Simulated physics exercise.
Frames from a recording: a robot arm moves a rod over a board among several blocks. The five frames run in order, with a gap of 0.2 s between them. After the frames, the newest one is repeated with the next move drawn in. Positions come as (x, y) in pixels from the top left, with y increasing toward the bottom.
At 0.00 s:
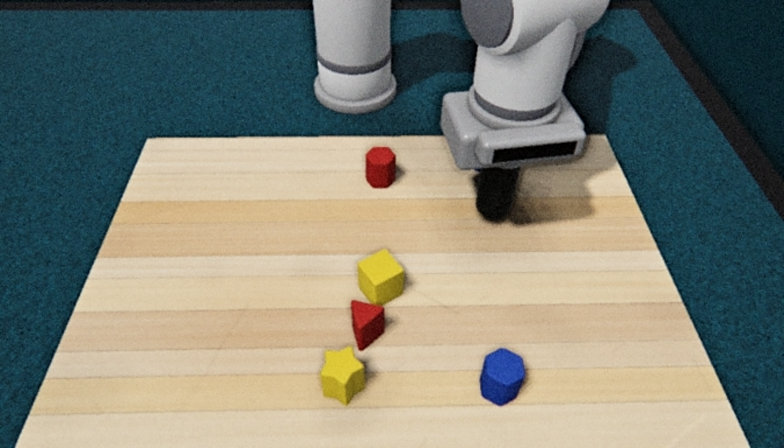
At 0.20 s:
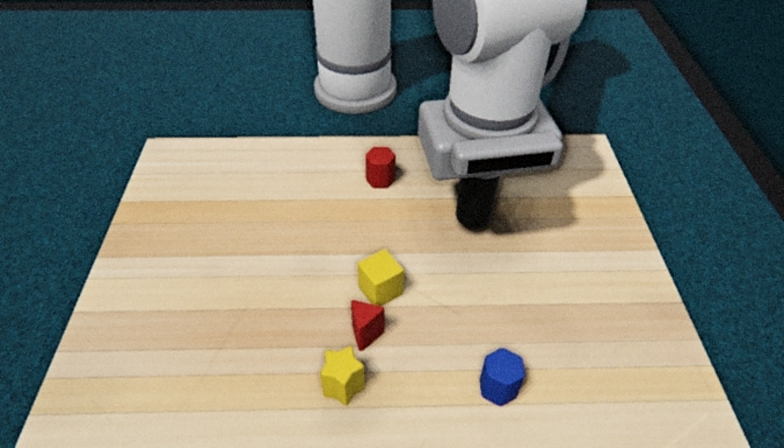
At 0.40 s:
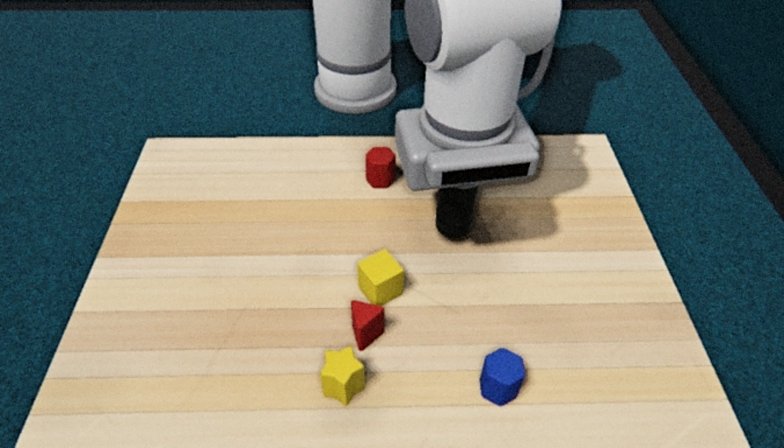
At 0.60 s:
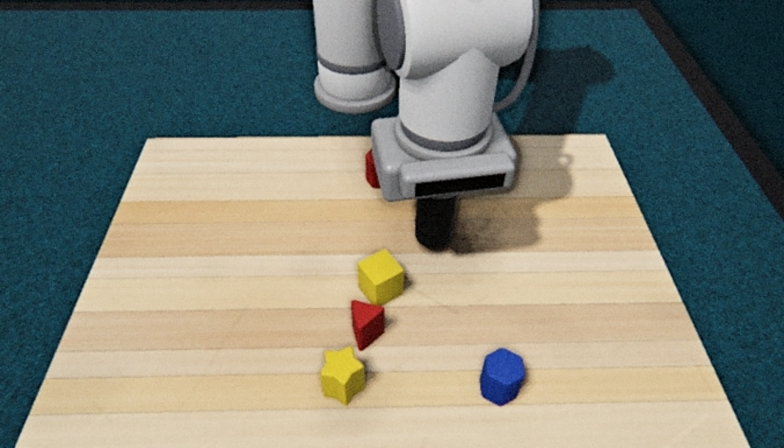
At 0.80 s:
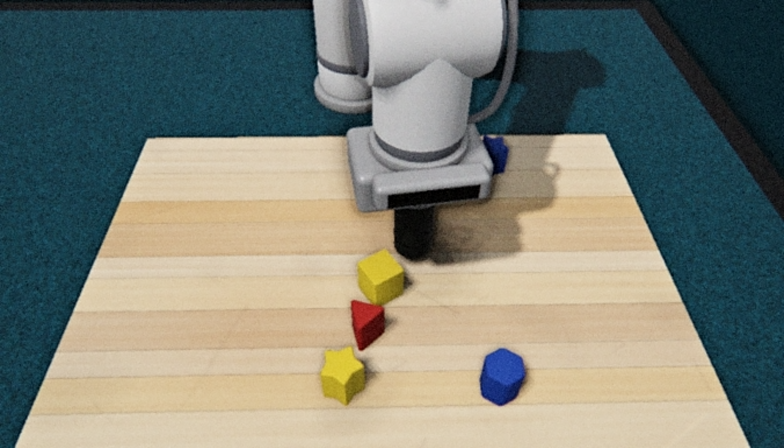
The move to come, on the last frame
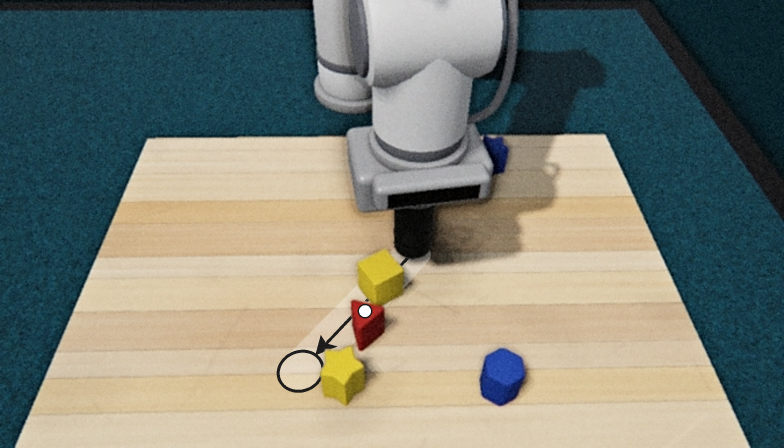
On a wooden board, a robot arm moves a black rod left toward the yellow cube.
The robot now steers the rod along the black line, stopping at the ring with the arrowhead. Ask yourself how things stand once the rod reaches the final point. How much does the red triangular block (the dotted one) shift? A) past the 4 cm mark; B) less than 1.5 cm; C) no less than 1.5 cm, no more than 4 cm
The answer is A.
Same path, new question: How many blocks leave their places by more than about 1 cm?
I count three at least.
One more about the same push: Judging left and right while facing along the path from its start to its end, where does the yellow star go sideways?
Slides left.
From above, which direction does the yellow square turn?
The twist is anticlockwise.
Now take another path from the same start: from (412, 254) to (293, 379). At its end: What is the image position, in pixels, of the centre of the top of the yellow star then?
The centre of its top face lies at (334, 418).
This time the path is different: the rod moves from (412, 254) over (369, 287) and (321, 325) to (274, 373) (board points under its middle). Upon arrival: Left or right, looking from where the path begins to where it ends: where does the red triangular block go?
It is pushed towards the left-hand side.
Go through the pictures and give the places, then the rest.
The first frame shows rod's lower end (493, 207); yellow star (341, 363); red triangular block (365, 311); yellow square (381, 266).
The second frame shows rod (473, 217); blocks still.
The third frame shows rod (453, 226); blocks still.
The fourth frame shows rod (433, 236); blocks still.
The fifth frame shows rod (413, 245); yellow star (341, 363); red triangular block (365, 311); yellow square (381, 266).
Drawn move, from (412, 254) directly to (301, 371); the dot is on the red triangular block.
The first path, step by step. One third of the way, rod (378, 281); red triangular block (362, 321); yellow square (362, 293), turned 35° anticlockwise.
Two thirds of the way, rod (340, 321); yellow star (332, 383), turned 20° clockwise; red triangular block (365, 363), turned 50° anticlockwise; yellow square (339, 342), turned 80° anticlockwise.
At the end, rod (299, 363); yellow star (332, 417); red triangular block (365, 377), turned 65° anticlockwise; yellow square (324, 376), turned 110° anticlockwise.
